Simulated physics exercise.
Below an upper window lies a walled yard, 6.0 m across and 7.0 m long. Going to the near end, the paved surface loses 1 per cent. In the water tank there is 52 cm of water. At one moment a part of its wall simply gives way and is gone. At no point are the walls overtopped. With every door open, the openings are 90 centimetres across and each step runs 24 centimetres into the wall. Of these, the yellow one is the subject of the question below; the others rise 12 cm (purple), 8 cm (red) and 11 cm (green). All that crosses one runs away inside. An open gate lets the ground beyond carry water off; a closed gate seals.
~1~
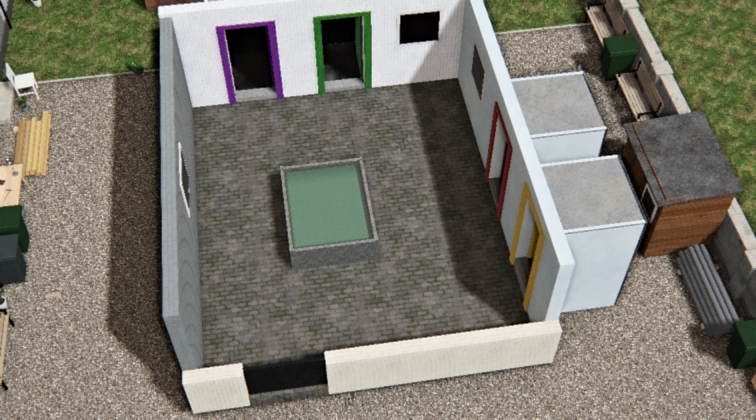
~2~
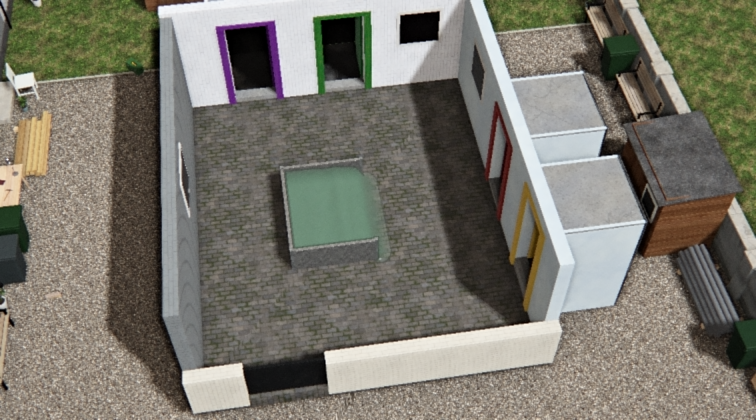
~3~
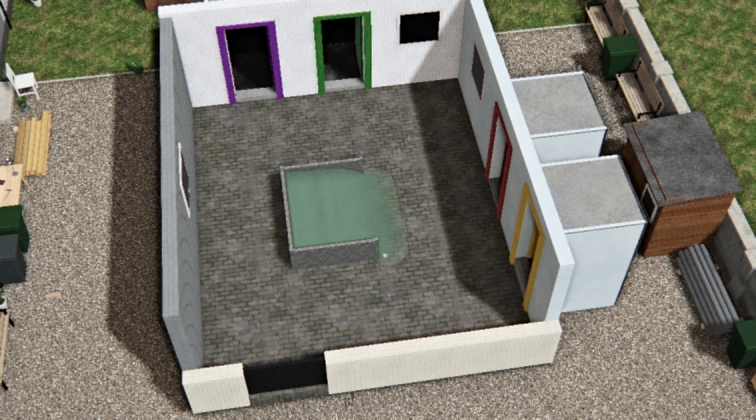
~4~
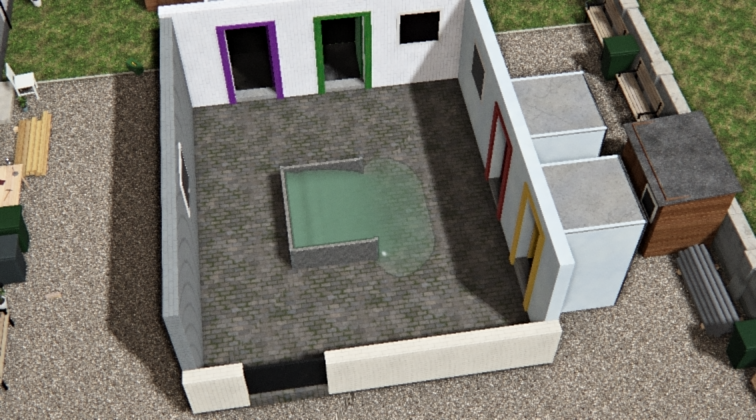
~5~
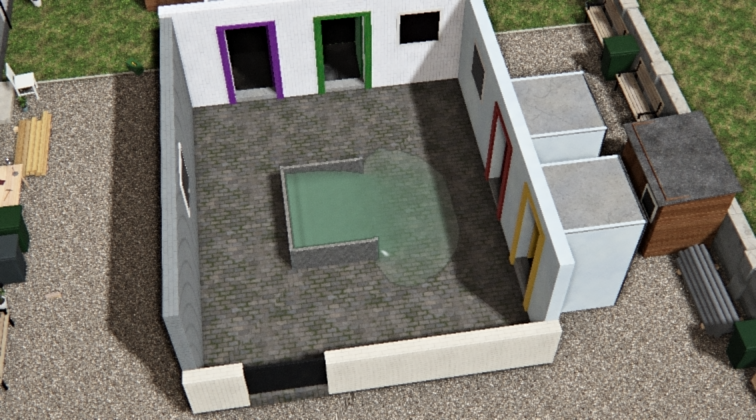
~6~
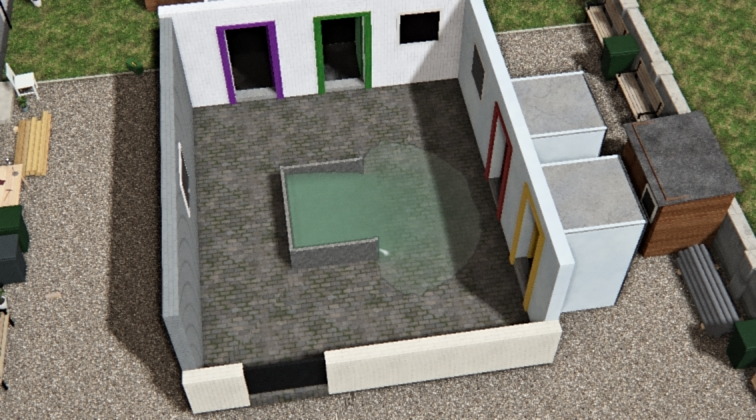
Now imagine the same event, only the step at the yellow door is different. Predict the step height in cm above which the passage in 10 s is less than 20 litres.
About 9 cm of height.
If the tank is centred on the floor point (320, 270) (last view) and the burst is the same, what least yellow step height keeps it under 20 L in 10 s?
About 19 centimetres.
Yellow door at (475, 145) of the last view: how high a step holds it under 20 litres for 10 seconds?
Close to 12.5 cm at the least.
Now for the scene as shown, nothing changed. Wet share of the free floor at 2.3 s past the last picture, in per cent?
Roughly 35 percent of the floor is wet.
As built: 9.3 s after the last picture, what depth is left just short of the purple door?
Lab note: Depth approx. 1.0 cm.
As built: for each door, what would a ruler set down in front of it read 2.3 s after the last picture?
Centimetres: Purple = 0, yellow = 12, red = 18, green = 0.
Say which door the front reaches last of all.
Last comes the purple one.
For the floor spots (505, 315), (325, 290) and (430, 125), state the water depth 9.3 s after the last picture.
Approx. 6 / 2 / 2 cm.
Then, 0.7 s after the last picture water covers 25 % of the floor, deepest (28 cm) near (498, 221); 7 cm at the yellow door, 0 litres in over its 24 cm step.
Then, 2.3 s after the last picture water covers 35 % of the floor, deepest (26 cm) near (535, 346); 12 cm at the yellow door, 0 litres in over its 24 cm step.
Then, 9.3 s after the last picture water covers 95 % of the floor, deepest (9 cm) near (216, 391); 5 cm at the yellow door, 0 litres in over its 24 cm step.
At the yellow door as built, the water peaked near 16 cm, 1.5 s after the last picture.
Run again over the same 10 s with other heights there, 31 litres in over 7.5 cm, 12 litres over 10.5 cm. The limit of 20 litres is kept from about 9 cm up.
